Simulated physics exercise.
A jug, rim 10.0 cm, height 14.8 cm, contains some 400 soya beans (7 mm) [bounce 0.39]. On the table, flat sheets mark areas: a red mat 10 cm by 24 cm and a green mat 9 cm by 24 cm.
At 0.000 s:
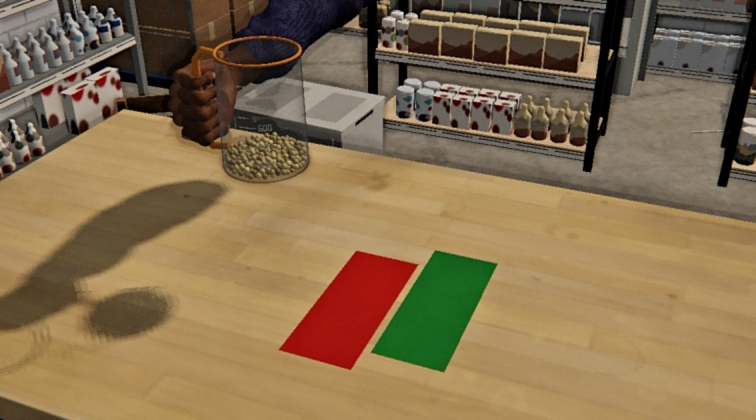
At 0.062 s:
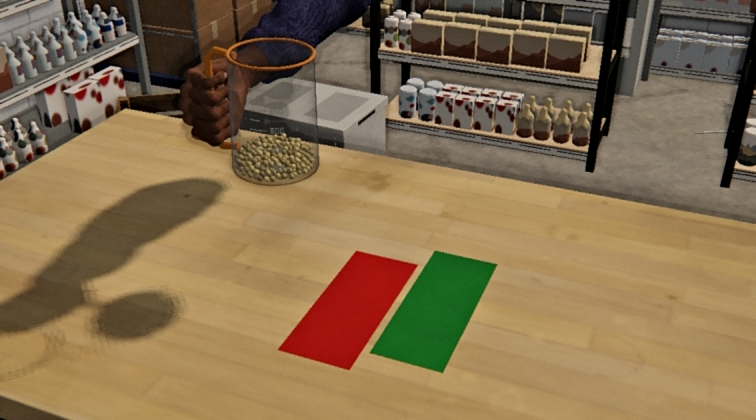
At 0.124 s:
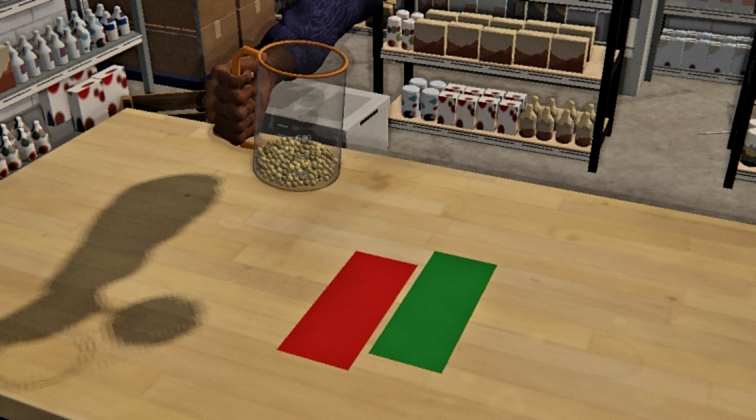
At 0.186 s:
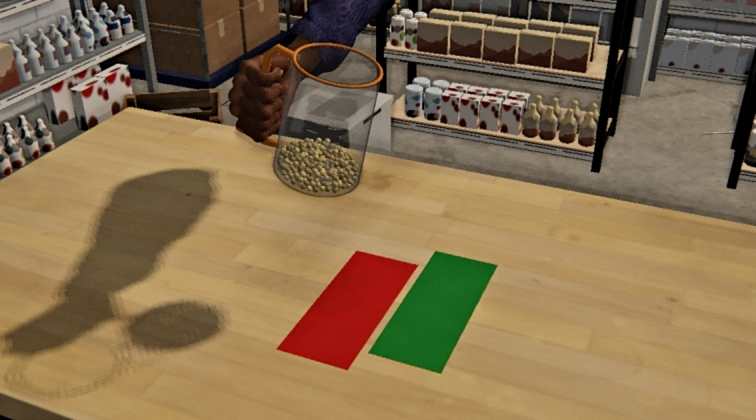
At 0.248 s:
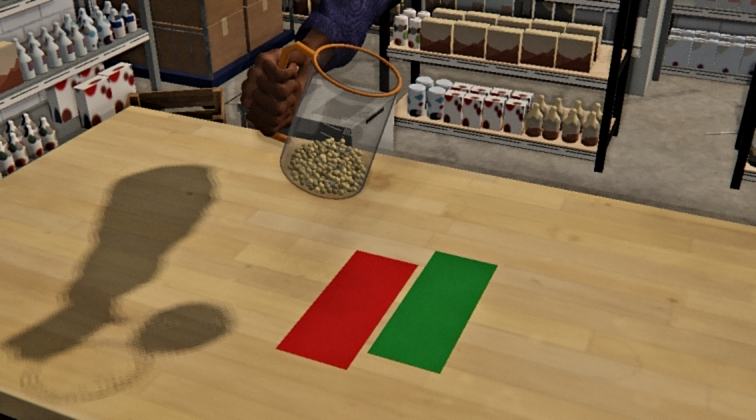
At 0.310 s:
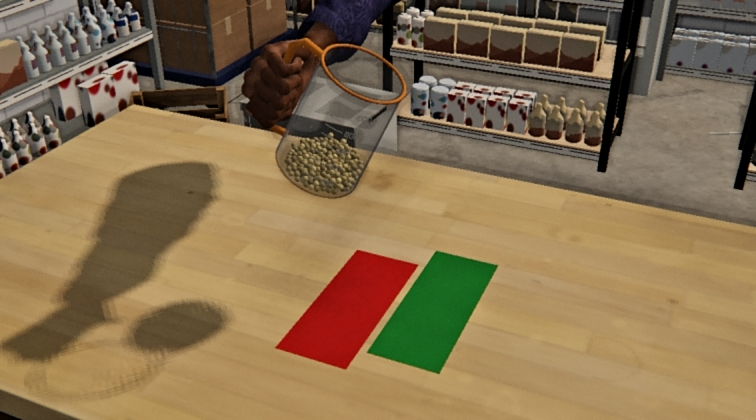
At first, a hand holds a clear jug with an orange rim and handle, partly filled with pale beans, upright near the back of a wooden table with red and green mats. The hand moves the jug a short way right, then tilts it steadily rightward, the beans still inside.
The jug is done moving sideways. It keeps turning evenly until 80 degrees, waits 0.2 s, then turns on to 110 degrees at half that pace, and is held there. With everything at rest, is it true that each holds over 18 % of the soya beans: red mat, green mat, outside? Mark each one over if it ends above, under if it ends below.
Red mat under, green mat over, outside over.
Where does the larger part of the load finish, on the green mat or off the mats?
The bigger amount ends up on the green mat.
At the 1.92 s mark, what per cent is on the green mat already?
Reading at that time: About 5 per cent.
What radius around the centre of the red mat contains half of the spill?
About 20 cm.
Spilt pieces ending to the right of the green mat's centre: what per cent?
Something like 90 in a hundred.
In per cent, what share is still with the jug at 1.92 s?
Close to 80 in a hundred.
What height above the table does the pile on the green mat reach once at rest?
1.5 cm or so.
After 0.79 s, tilt 76 degrees; jug 100 %; middle of all pieces on or above the table near (299, 136).
After 1.20 s, tilt 83 degrees; jug 100 %; middle of all pieces on or above the table near (302, 137).
After 1.57 s, tilt 103 degrees; jug 100 %; middle of all pieces on or above the table near (300, 128).
Then, at 1.92 s, tilt 110 degrees; jug 80 %, green mat 5 %, in the air 10 %; middle of all pieces on or above the table near (346, 163).
In the end, at 3.6 s, outside 35 %, jug 0 %, red mat 10 %, green mat 55 %.
